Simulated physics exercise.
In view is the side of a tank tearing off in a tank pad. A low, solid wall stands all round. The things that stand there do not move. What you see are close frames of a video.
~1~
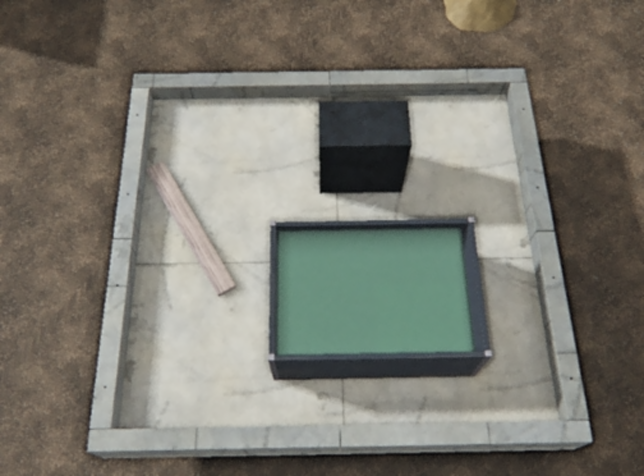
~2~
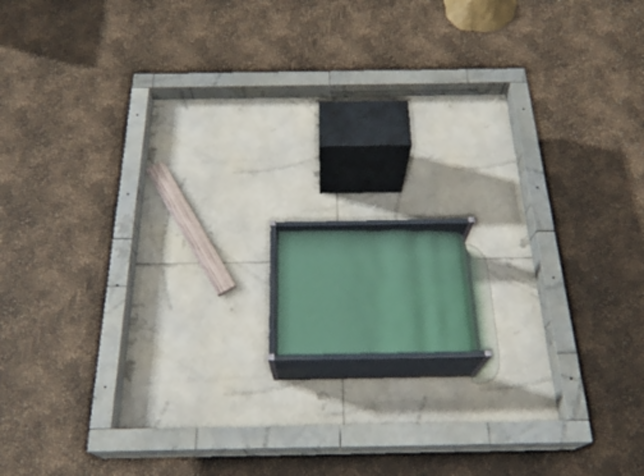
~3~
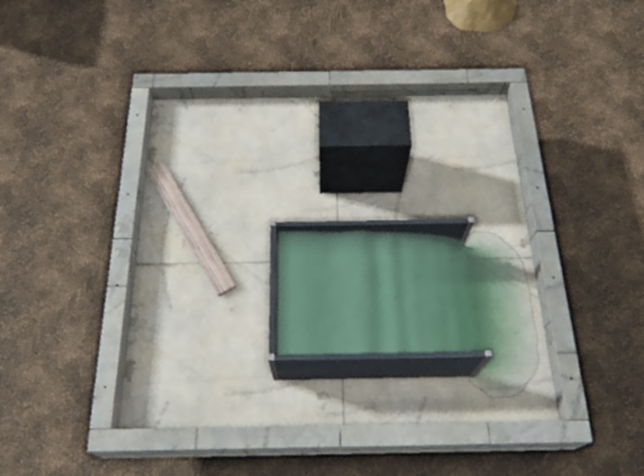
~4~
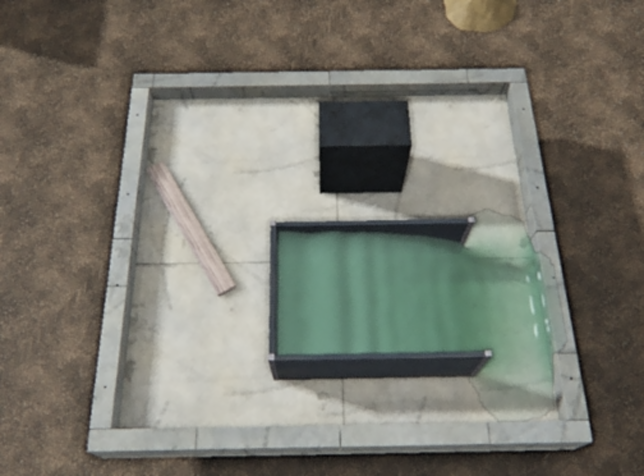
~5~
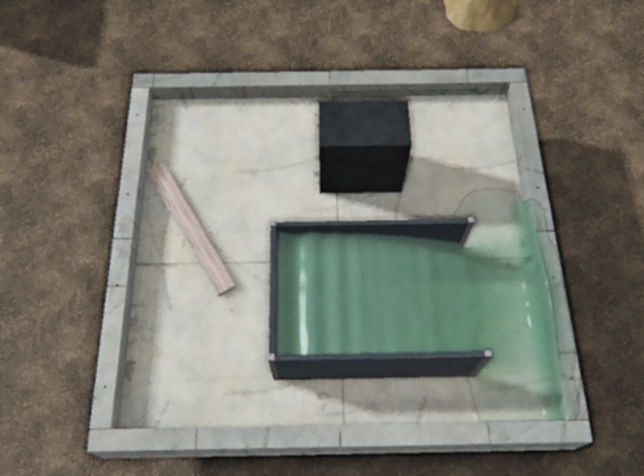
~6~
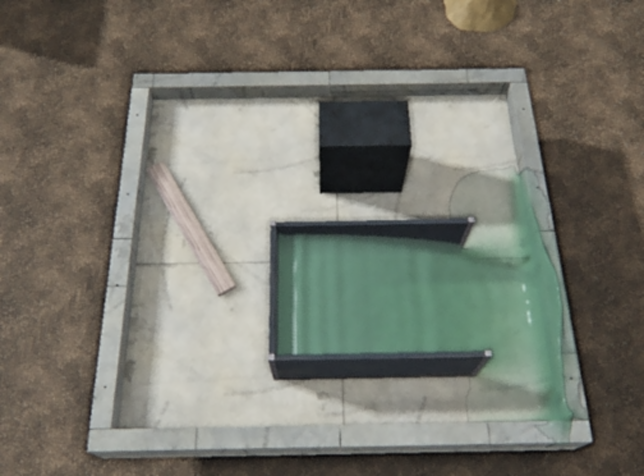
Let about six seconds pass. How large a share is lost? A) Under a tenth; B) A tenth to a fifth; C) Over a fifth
Over a fifth (C).
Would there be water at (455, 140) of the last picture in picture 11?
My answer is swamped.
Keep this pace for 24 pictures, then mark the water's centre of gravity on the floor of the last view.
I'd put it at around (368, 267).
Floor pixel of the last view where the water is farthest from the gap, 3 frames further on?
Approximate pixel: (496, 113).
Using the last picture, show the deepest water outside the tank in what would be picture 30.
That spot is close to (120, 432).
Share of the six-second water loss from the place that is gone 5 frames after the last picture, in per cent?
It comes to around 40 per cent.
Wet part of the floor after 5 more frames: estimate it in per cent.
Estimated share: About 25 %.
A moment on, water covers 20 % of the floor; the low wall has let 4 % over.
Next, water covers 25 % of the floor; the low wall has let 10 % over.
Then, water covers 40 % of the floor; the low wall has let 22 % over.
Later, water covers 60 % of the floor; the low wall has let 24 % over.
In the end, water covers 75 % of the floor; the low wall has let 24 % over.
